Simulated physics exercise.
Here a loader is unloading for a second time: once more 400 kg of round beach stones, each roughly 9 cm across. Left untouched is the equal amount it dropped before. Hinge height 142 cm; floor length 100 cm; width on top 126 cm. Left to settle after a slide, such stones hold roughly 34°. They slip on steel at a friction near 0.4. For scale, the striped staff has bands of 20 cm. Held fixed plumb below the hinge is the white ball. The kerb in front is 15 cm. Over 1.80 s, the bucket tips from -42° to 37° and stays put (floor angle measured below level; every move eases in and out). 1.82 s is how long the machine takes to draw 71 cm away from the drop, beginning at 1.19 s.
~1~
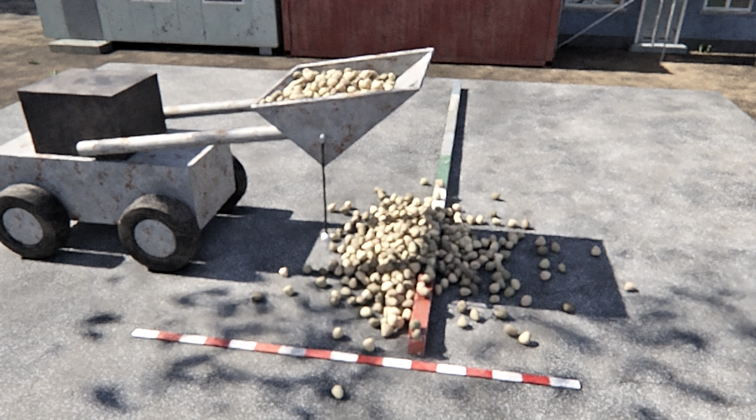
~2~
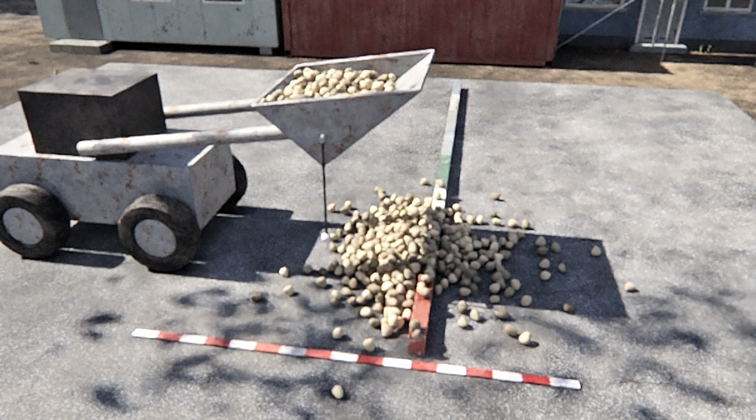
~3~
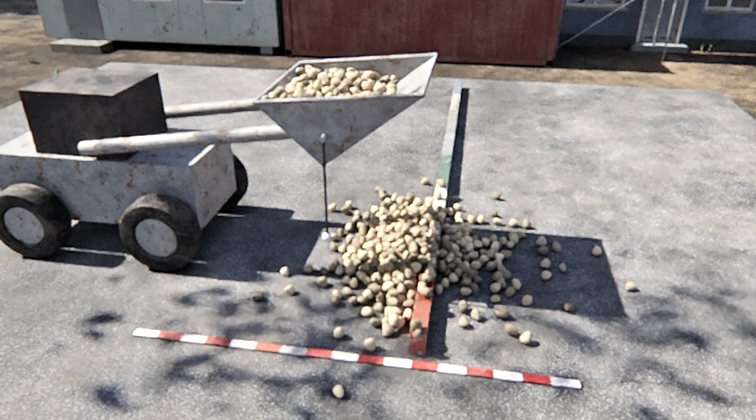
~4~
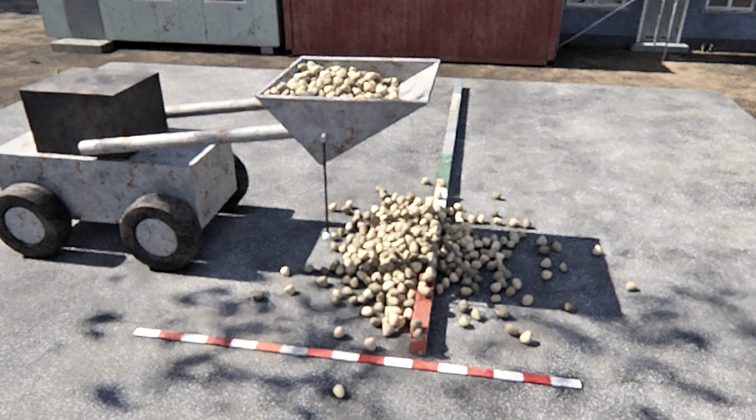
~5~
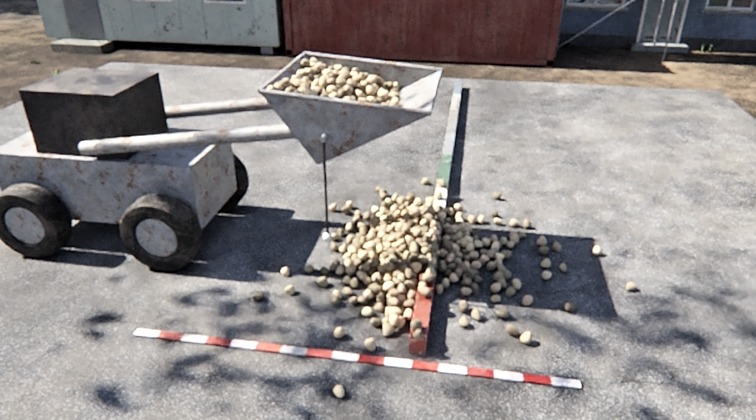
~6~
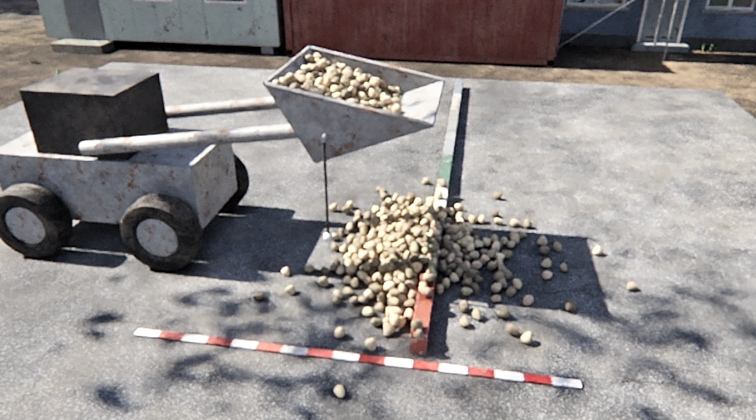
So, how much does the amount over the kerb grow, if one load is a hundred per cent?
It grows by around 49 per cent.
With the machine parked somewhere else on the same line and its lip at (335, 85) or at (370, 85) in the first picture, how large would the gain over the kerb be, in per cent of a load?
Around 0 percent, then around 5 percent.
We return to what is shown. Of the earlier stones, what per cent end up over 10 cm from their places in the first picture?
20 %.
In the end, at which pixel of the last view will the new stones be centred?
Near (431, 245).
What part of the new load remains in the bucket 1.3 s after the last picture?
Held: Around 25 % of the load.
Then, 0.8 s after the last picture the floor is at 25°; in per cent of one load, 100 in the bucket, 76 on this side of the kerb, 24 over the kerb; the foremost stones are at (569, 263).
Then, 1.3 s after the last picture the floor is at 37°; in per cent of one load, 26 in the bucket, 129 on this side of the kerb, 45 over the kerb; the foremost stones are at (569, 263).
Then, 2.9 s after the last picture the floor is at 37°; in per cent of one load, 0 in the bucket, 127 on this side of the kerb, 73 over the kerb; the foremost stones are at (631, 269).
Then, 5.6 s after the last picture the floor is at 37°; in per cent of one load, 0 in the bucket, 127 on this side of the kerb, 73 over the kerb; the foremost stones are at (631, 269). Net gain over the kerb, 49.
